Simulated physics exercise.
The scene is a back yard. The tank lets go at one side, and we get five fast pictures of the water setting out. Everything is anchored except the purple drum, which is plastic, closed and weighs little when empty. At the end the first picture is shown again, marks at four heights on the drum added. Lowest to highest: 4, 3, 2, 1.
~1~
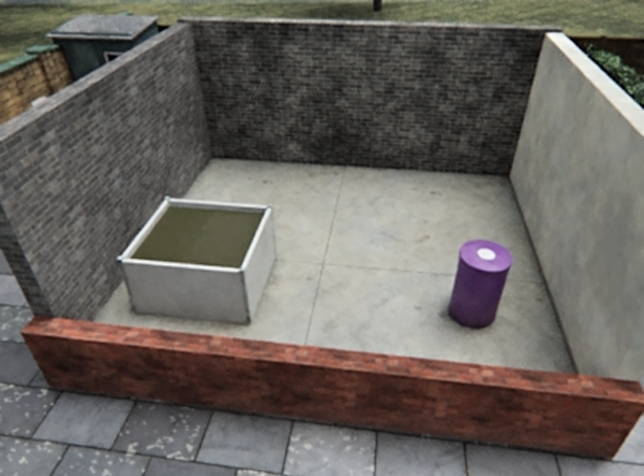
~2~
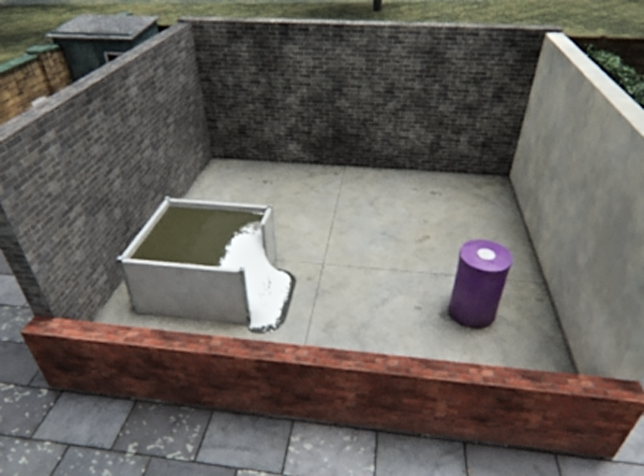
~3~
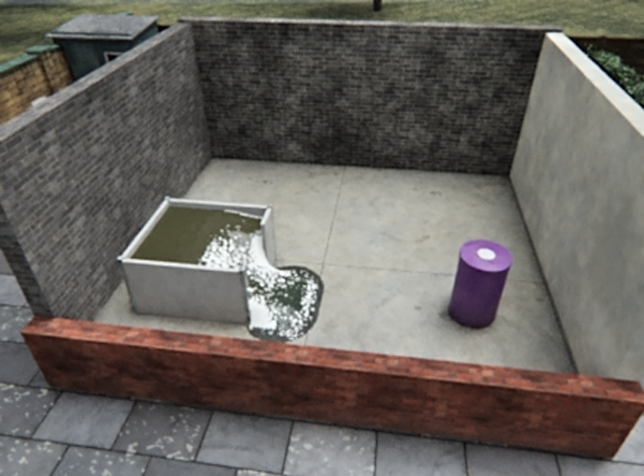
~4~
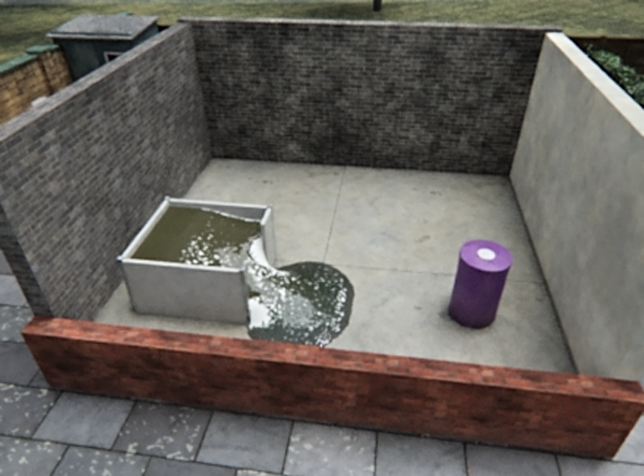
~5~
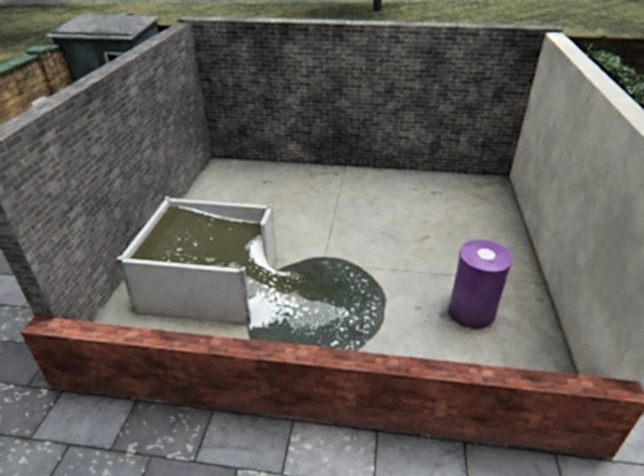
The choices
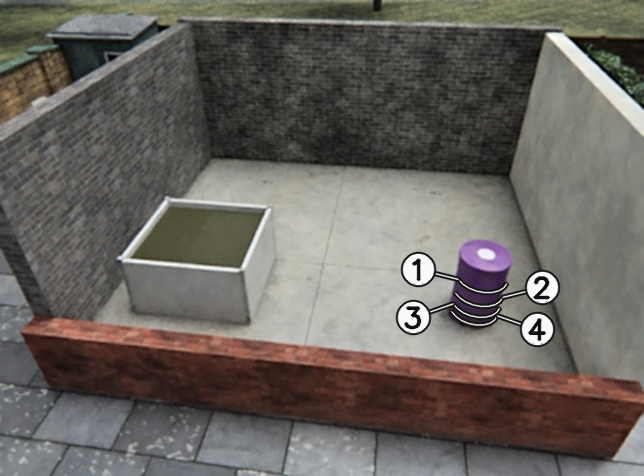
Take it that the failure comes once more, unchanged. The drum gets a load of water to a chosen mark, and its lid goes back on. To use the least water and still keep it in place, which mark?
2.
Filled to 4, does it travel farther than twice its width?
Yes.
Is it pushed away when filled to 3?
Yes.
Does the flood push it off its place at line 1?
No, not at all.
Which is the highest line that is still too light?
3.
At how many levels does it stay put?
Two.
On the marked copy, 1 at (484, 292); 2 at (480, 306); 3 at (478, 317); 4 at (476, 324); from the bottom up 4, 3, 2, 1.
For line 1, it does not move.
For line 2, it does not move.
For line 3, it is pushed about its own width away.
For line 4, it is pushed about 5 times its own width away.
